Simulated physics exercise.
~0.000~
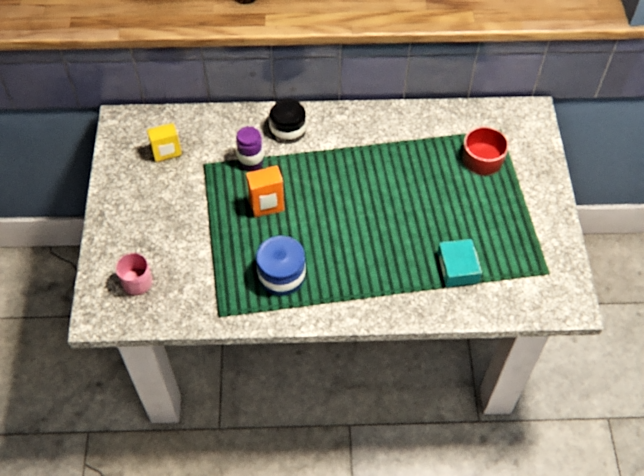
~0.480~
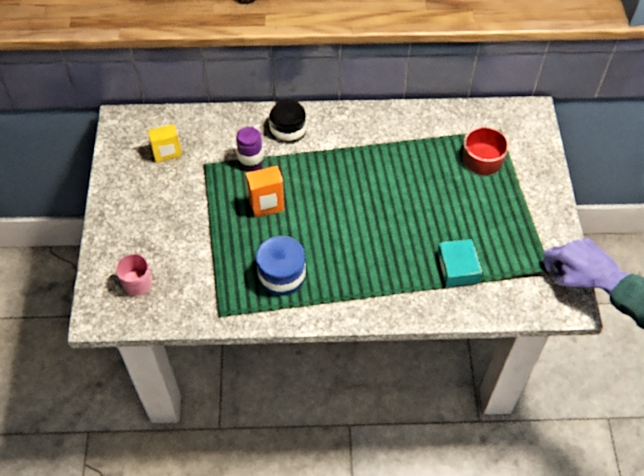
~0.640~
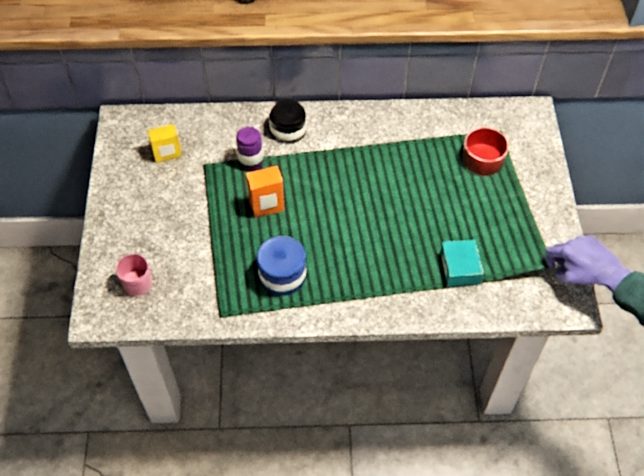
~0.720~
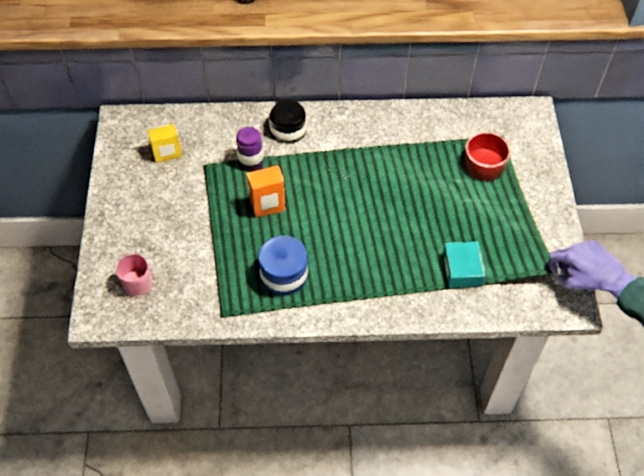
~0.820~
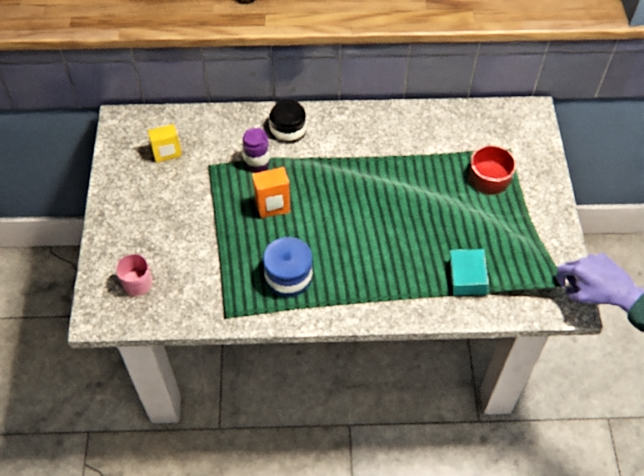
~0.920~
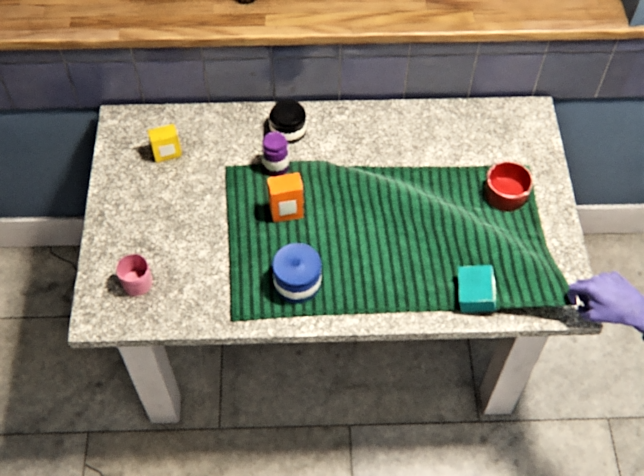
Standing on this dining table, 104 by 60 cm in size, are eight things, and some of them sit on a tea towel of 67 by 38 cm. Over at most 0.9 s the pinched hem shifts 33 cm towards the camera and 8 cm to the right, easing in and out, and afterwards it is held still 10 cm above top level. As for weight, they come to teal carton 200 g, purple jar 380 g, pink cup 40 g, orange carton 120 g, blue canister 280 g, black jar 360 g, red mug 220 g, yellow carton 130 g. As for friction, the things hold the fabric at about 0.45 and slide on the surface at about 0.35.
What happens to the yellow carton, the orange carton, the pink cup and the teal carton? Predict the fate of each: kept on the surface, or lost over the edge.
Outcome: Yellow carton: On; orange carton: On; pink cup: On; teal carton: Off.
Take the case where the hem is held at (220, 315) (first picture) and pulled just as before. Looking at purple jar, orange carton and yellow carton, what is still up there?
Then: Purple jar remains, orange carton drops off, yellow carton stays on.
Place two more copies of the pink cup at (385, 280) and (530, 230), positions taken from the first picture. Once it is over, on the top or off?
Result, in order: Off the top at the end; off the top at the end.
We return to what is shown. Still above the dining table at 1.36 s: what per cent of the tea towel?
I'd estimate close to 70 per cent.
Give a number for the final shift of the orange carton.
Net shift, approx.: Orange carton = 25 cm.
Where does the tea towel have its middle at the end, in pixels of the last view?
About (469, 307).
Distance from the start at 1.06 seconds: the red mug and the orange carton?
About: Red mug 20 cm, orange carton 10 cm.
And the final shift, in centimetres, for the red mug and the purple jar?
The red mug shifts 40 cm and the purple jar shifts 30 cm.
At 1.1 s, 95 % of the tea towel is still over the top; teal carton 15 cm off its start, orange carton 11 cm off its start, red mug 19 cm off its start.
At 1.2 s, 80 % of the tea towel is still over the top; teal carton on its side, 24 cm off its start, orange carton 19 cm off its start, red mug 29 cm off its start.
At 1.4 s, 70 % of the tea towel is still over the top; teal carton over the edge, orange carton 23 cm off its start at (366, 219), red mug 35 cm off its start at (586, 271).
At 1.5 s, 65 % of the tea towel is still over the top; teal carton over the edge, orange carton 25 cm off its start, red mug 39 cm off its start.
At 3.1 s, 60 % of the tea towel is still over the top; teal carton over the edge, orange carton 25 cm off its start at (377, 229), yellow carton 0 cm off its start at (163, 132), pink cup 0 cm off its start at (132, 267).
